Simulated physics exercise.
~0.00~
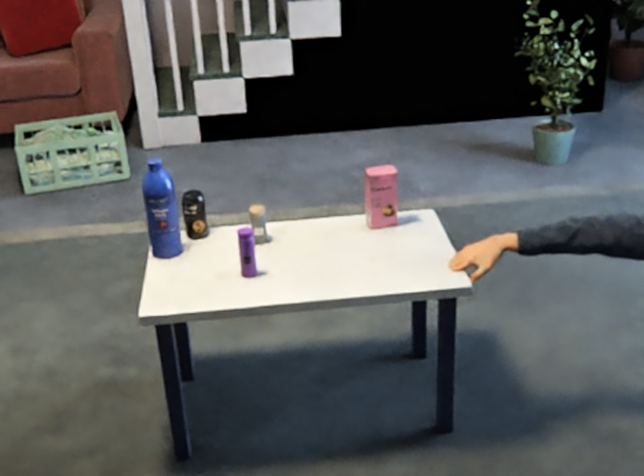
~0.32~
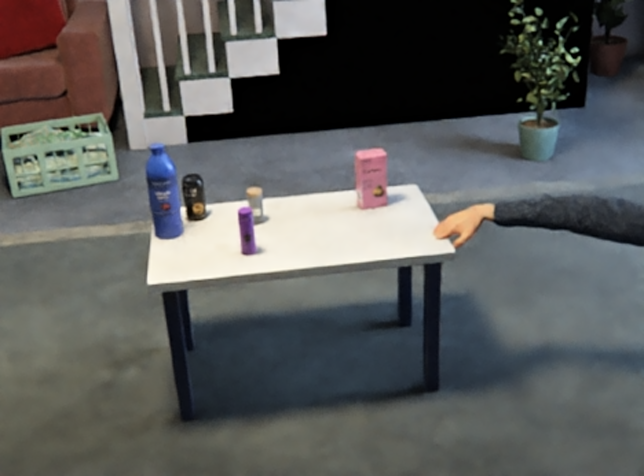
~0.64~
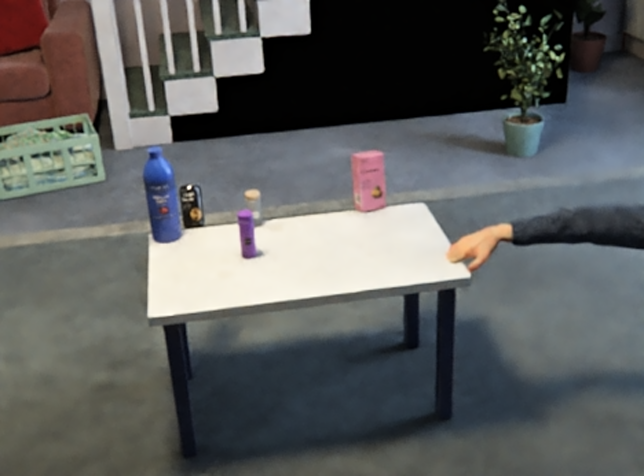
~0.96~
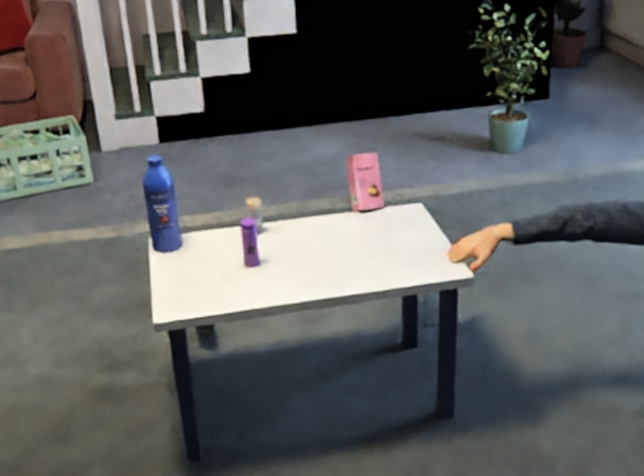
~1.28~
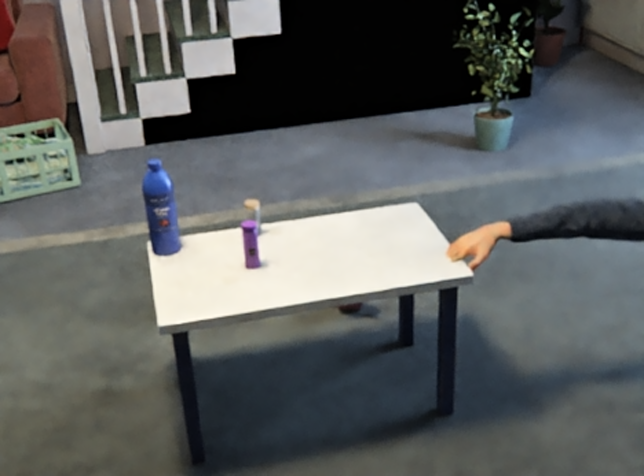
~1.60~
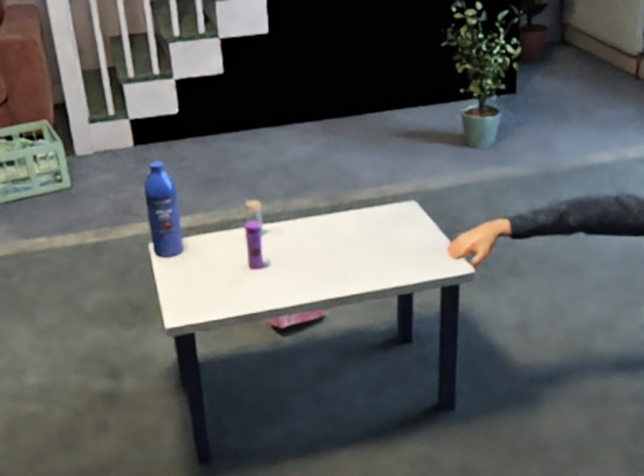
In a room with a staircase, a hand at a small white table's right corner shifted it back and then forward again, and the black can and pink carton tipped off the far edge, leaving the blue bottle, purple shaker and grey shaker standing.
